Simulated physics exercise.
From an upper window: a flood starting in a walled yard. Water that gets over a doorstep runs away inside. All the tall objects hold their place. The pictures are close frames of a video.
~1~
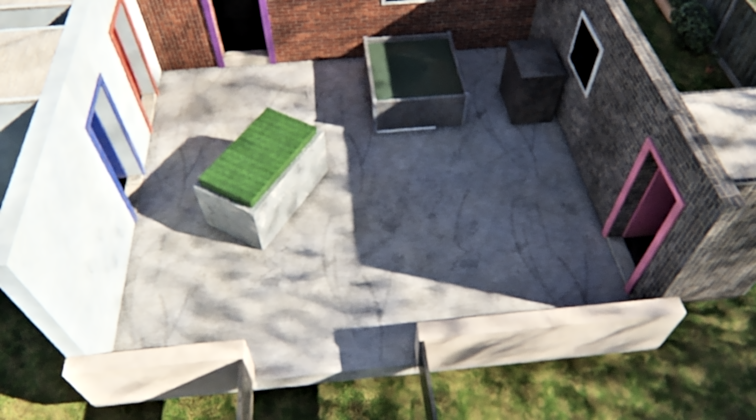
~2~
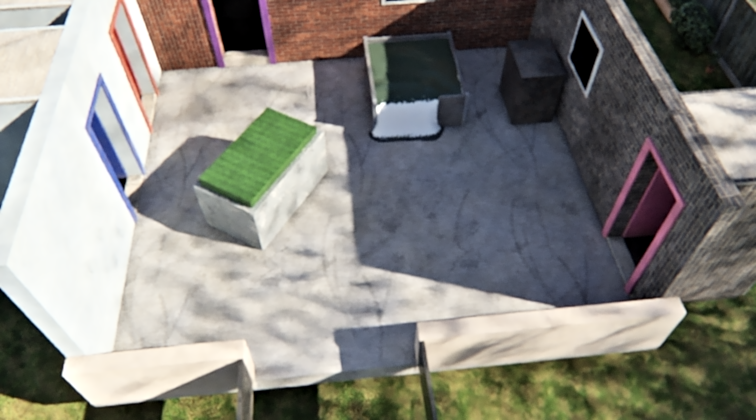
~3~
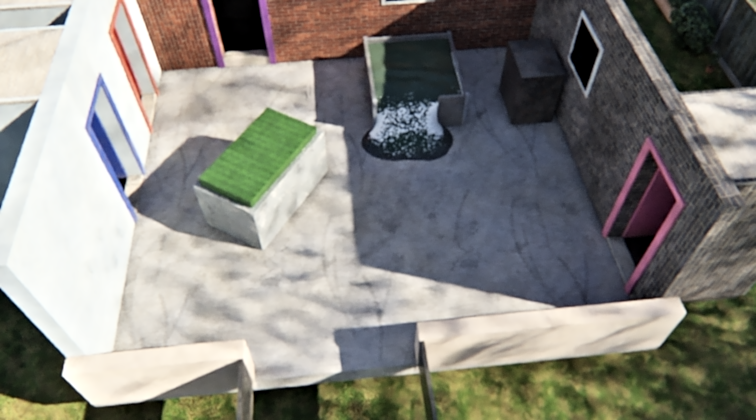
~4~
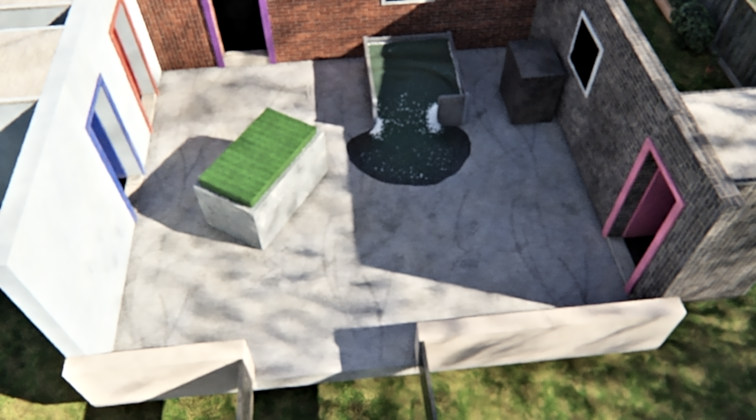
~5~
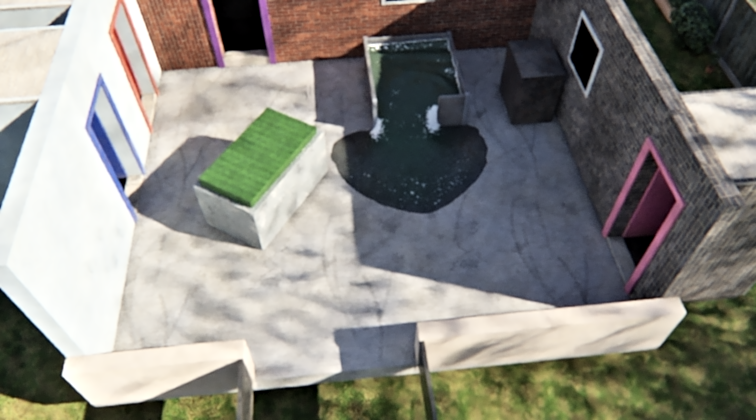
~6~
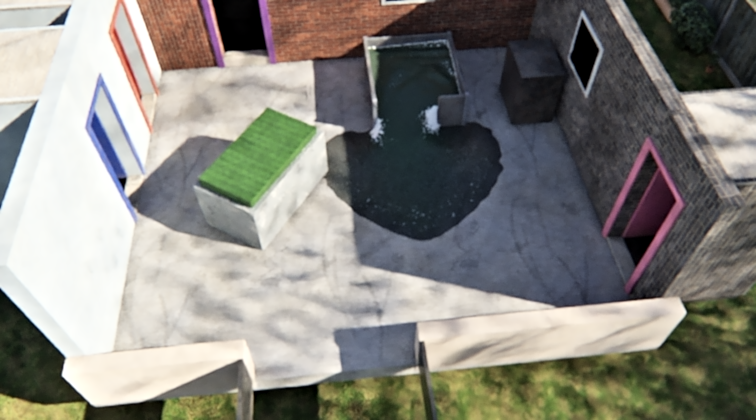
The video shows a walled yard from above, where dark water in an open tank pours through a gap in its front side, foams briefly, and spreads across the concrete in a widening pool beside a green-topped block.
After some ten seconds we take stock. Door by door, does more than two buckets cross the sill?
One by one: The purple door stays under that; the red door stays under that; the pink door takes more than that; the blue door stays under that.
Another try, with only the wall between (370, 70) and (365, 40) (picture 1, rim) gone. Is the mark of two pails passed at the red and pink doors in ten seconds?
One by one: The red door is over; the pink door keeps below it.
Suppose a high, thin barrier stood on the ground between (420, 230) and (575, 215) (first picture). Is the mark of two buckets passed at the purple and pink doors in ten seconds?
My reading: The purple one stays under, the pink one holds.
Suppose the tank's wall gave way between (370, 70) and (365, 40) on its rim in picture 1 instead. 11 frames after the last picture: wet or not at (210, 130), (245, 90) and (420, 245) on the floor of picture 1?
In that order: Under water, flooded, not flooded.
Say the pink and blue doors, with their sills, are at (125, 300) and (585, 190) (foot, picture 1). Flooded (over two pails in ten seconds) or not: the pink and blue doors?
One by one: The pink one takes less; the blue one holds.
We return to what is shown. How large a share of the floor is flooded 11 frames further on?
About 40 per cent.
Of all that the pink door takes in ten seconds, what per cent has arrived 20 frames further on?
Near 5 in a hundred.
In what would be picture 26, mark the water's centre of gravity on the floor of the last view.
Near (422, 197).
A moment on, water covers 30 % of the floor; the purple door not reached, the red door not reached, the pink door not reached, the blue door not reached.
Next, water covers 40 % of the floor; the purple door not reached, the red door not reached, the pink door not reached, the blue door not reached.
Then, water covers 45 % of the floor; the purple door not reached, the red door not reached, the pink door under two buckets in, the blue door not reached.
Later, water covers 60 % of the floor; the purple door not reached, the red door not reached, the pink door over two buckets in, the blue door wet at the sill, nothing in.
In the end, water covers 70 % of the floor; the purple door not reached, the red door not reached, the pink door over two buckets in, the blue door wet at the sill, nothing in.
